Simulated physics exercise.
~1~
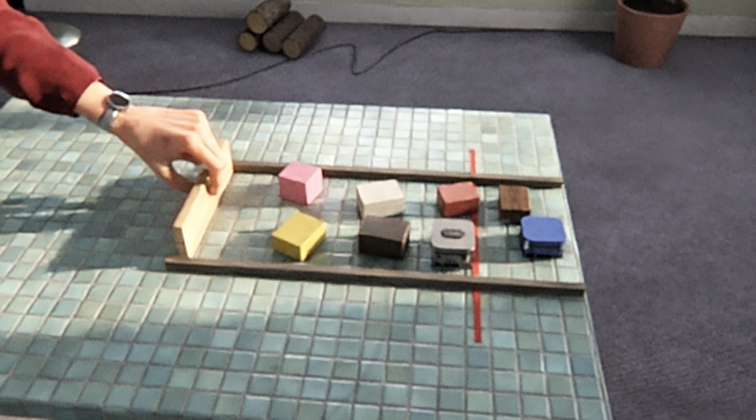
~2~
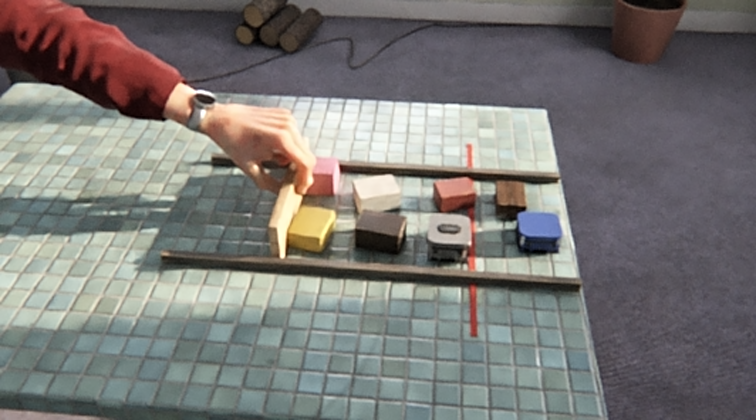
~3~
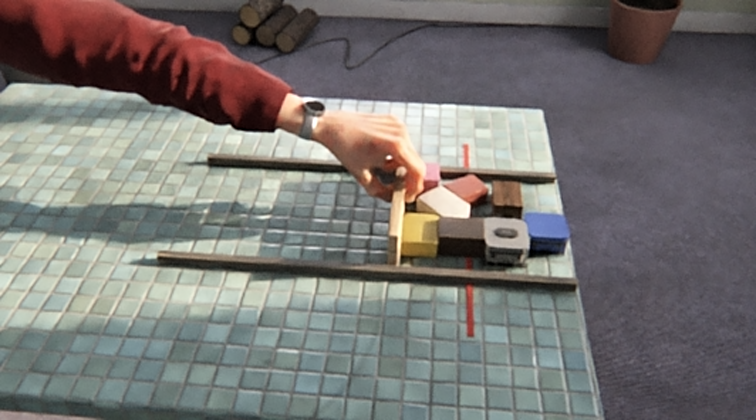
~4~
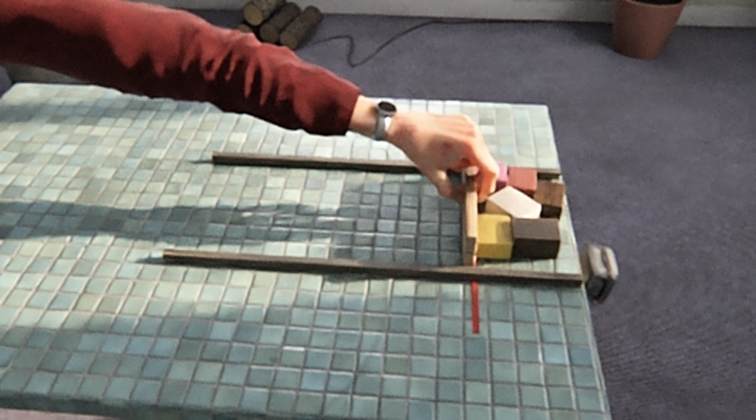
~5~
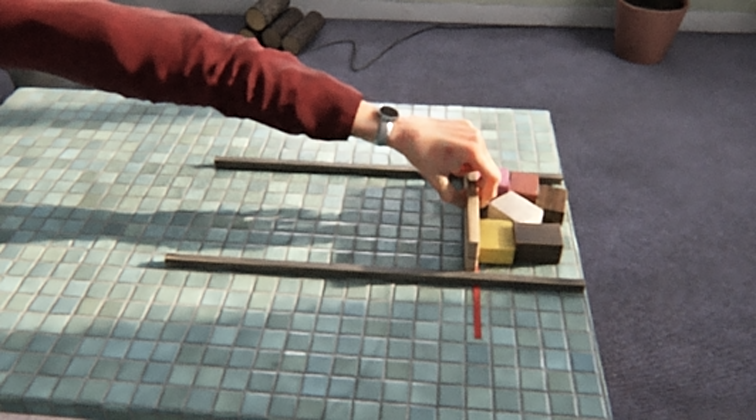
Hand sweeping coloured blocks rightward along a tiled table with a board, stopping at red tape after grey and blue cases fall off.
